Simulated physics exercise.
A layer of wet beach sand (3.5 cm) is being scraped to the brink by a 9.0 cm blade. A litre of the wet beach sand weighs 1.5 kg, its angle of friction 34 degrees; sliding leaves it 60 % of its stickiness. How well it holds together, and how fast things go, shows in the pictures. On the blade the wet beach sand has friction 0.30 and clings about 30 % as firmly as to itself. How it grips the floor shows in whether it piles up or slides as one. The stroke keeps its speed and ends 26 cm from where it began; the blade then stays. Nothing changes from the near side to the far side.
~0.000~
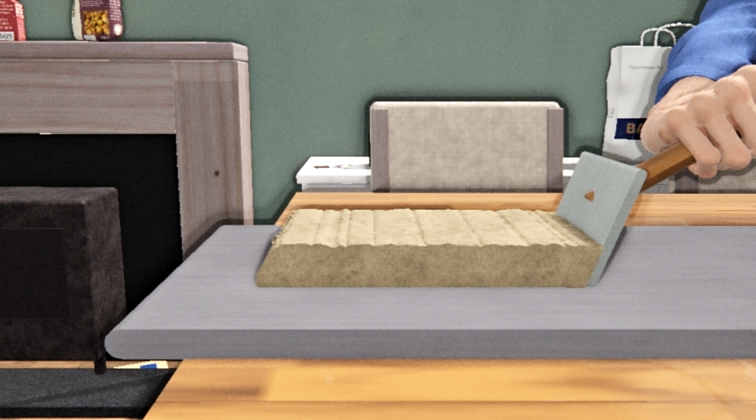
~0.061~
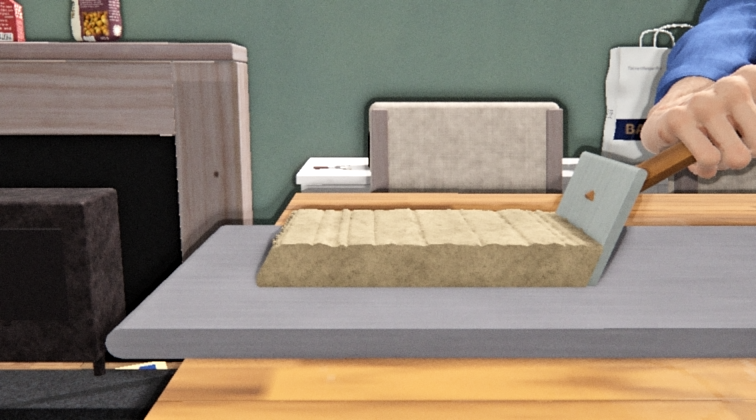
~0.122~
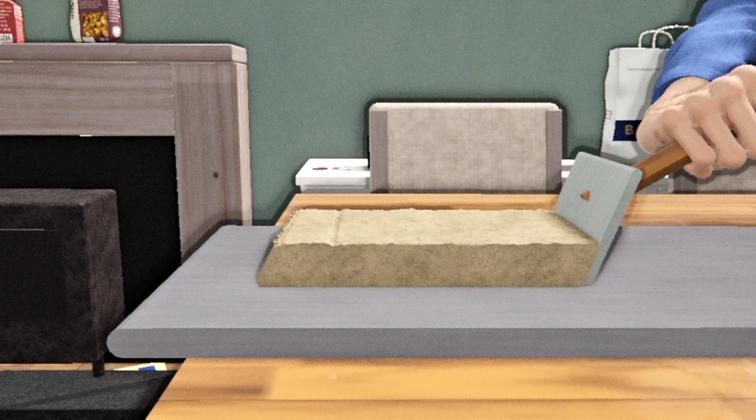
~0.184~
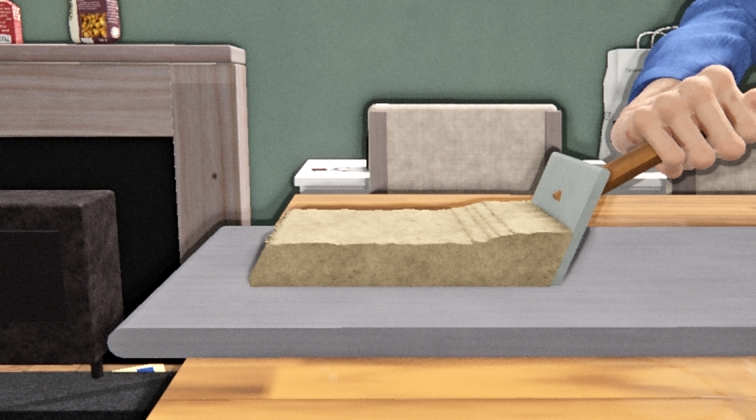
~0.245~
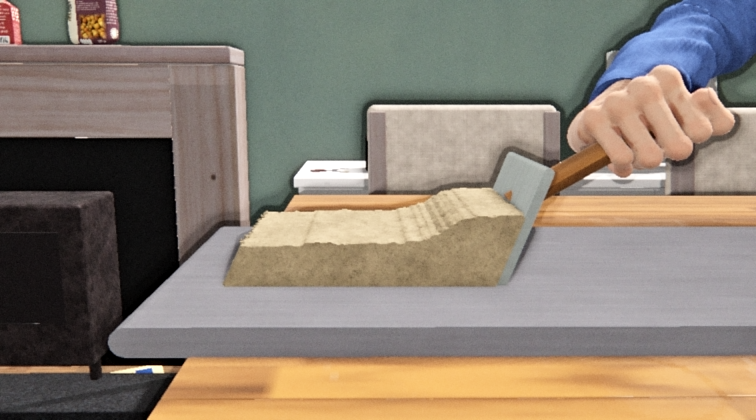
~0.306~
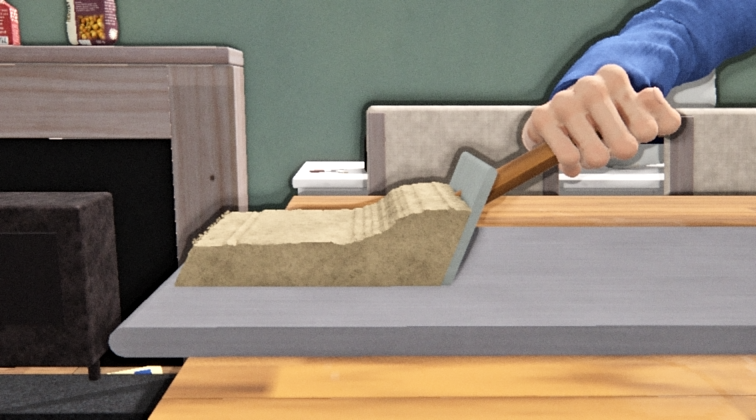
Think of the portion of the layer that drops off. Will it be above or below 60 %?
It comes out above 60 %.
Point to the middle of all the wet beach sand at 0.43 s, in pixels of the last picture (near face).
Near (219, 262).
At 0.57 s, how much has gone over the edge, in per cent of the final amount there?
About 40 %.
After 0.43 s, 0 % has gone over the edge.
After 0.57 s, 32 % has gone over the edge.
After 0.71 s, 60 % has gone over the edge.
After 0.85 s, 63 % has gone over the edge.
After 1.34 s, 71 % has gone over the edge.
